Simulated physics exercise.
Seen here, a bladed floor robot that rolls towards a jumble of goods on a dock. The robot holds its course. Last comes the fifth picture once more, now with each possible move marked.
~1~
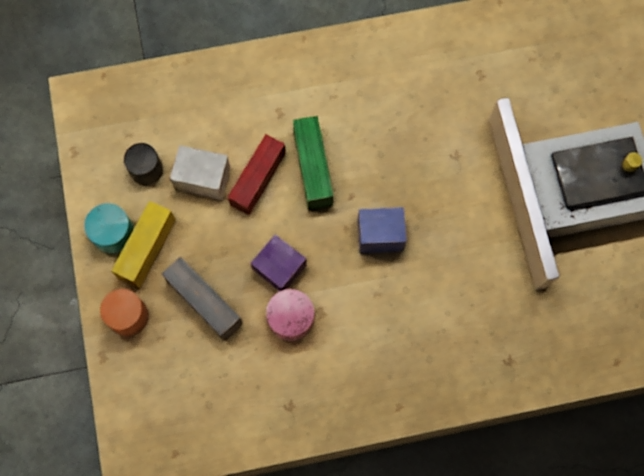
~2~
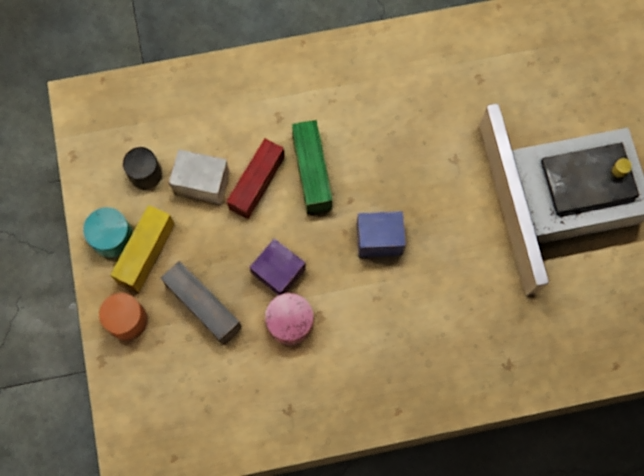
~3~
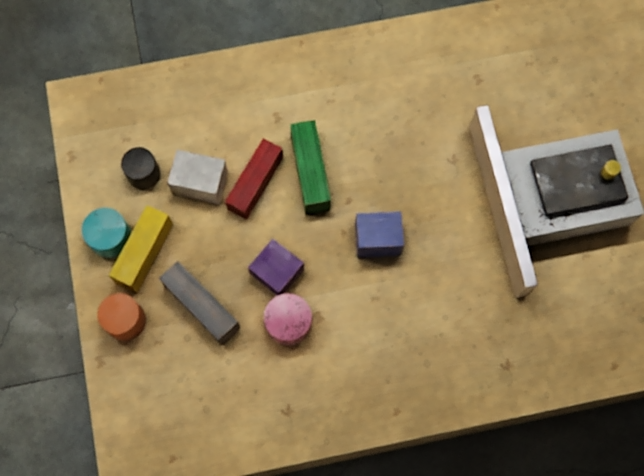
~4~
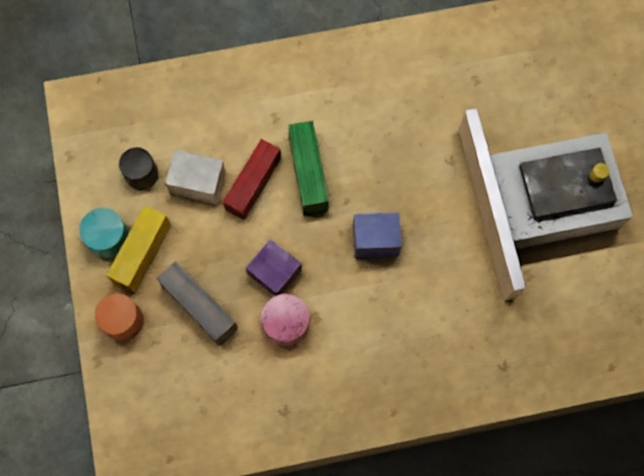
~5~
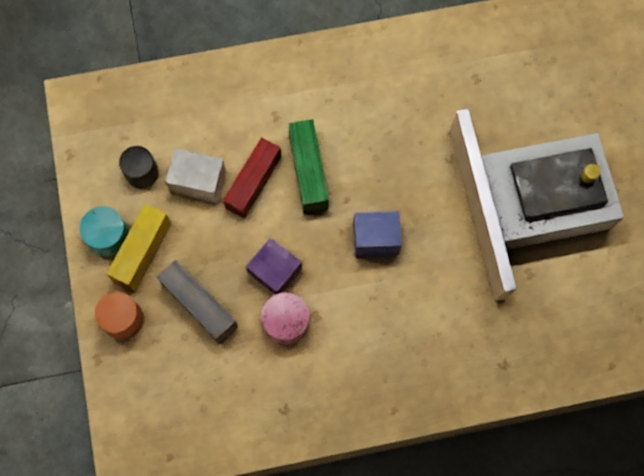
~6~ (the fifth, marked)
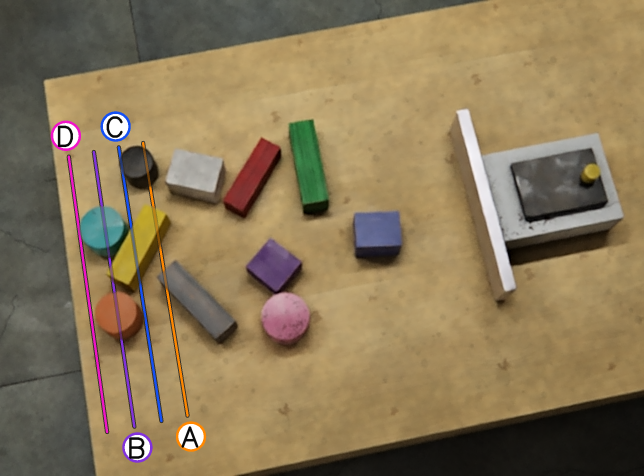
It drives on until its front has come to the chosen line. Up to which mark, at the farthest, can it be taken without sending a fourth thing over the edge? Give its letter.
Stop at A.
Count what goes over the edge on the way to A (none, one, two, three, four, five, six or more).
By then, two.
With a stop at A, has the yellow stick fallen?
No.
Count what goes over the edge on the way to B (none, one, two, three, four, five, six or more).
In all, six or more.
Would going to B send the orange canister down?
Yes.
On the copy, A at (164, 274); B at (113, 284); C at (139, 278); D at (87, 289).
On A. First, robot (439, 206); blue crate (345, 244); turquoise canister (105, 232).
Then, robot (323, 229); black canister (122, 169); grey bar (175, 311).
Finally, robot (232, 247); orange canister over the edge; turquoise canister over the edge; two fallen.
By contrast, B drops six; C drops five; D drops nine.
